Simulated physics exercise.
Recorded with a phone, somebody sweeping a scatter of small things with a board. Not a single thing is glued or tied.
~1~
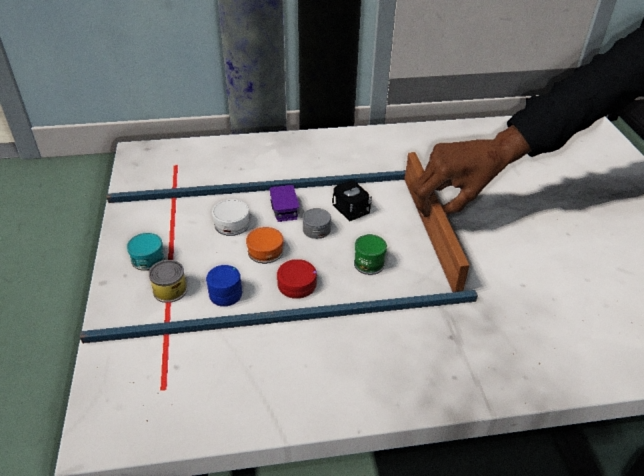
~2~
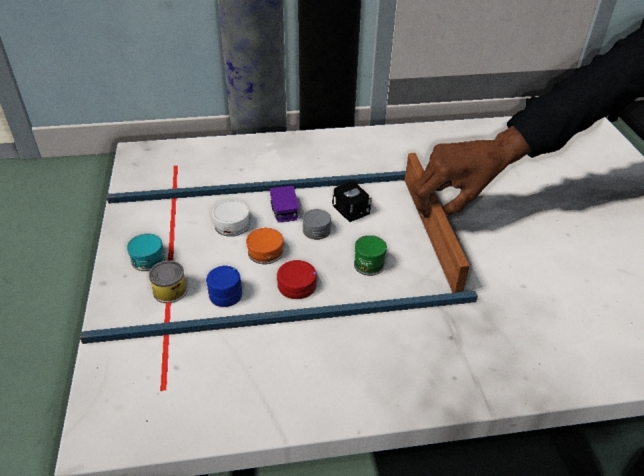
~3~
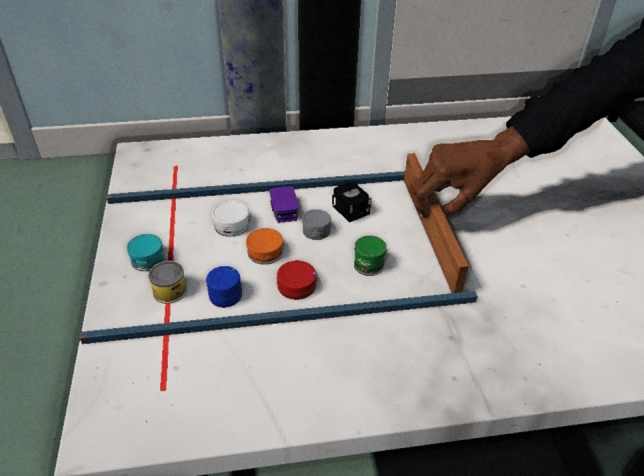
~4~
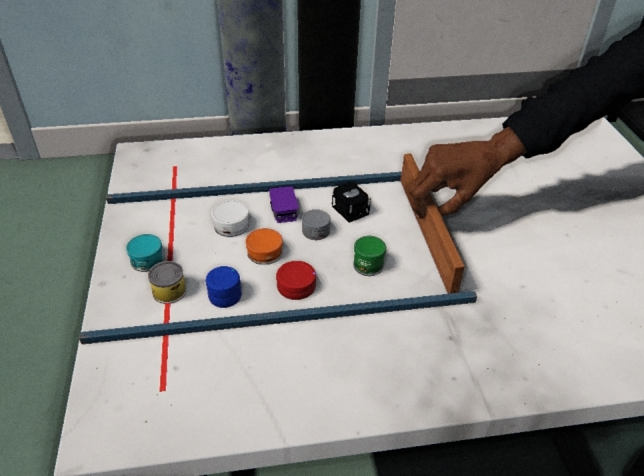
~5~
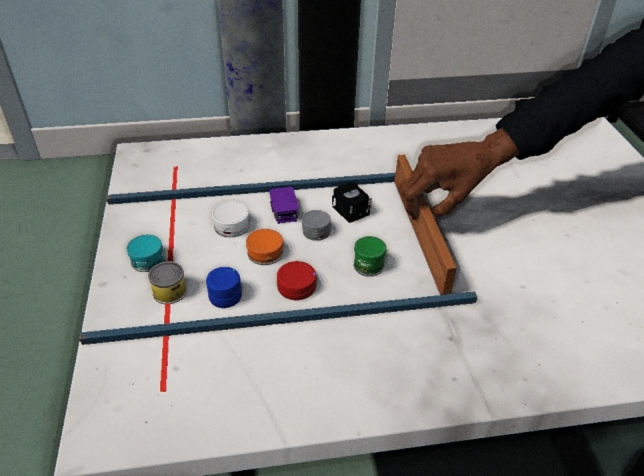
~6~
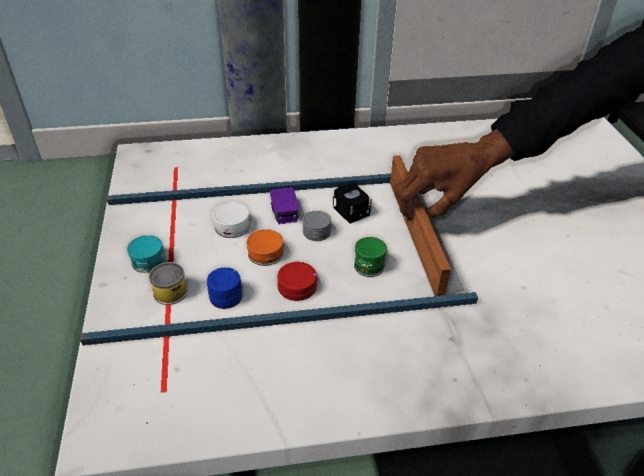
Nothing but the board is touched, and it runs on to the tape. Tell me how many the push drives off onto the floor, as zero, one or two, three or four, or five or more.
Zero, I think.
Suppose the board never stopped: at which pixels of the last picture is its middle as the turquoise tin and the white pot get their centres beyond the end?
Near (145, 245) in the first case, near (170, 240) in the other.
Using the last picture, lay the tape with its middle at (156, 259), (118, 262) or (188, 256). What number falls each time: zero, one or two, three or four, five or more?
One or two; 5 or more; none.
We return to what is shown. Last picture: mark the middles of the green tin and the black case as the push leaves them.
They come to rest around (151, 280) and (159, 214).
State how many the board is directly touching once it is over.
It touches 5.
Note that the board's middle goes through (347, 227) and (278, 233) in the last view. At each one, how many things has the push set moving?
It comes to 2 for the first spot, 7 for the other.
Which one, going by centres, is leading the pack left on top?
The foremost one is the white pot.
Soon after, none off yet; turquoise tin at rest near (147, 254); yellow pot at rest near (169, 283); blue lid at rest near (225, 288).
Then, none off yet; turquoise tin at rest near (147, 254); yellow pot moving near (164, 283); blue lid moved about its own width near (196, 288).
At rest, the number that fall off is zero.
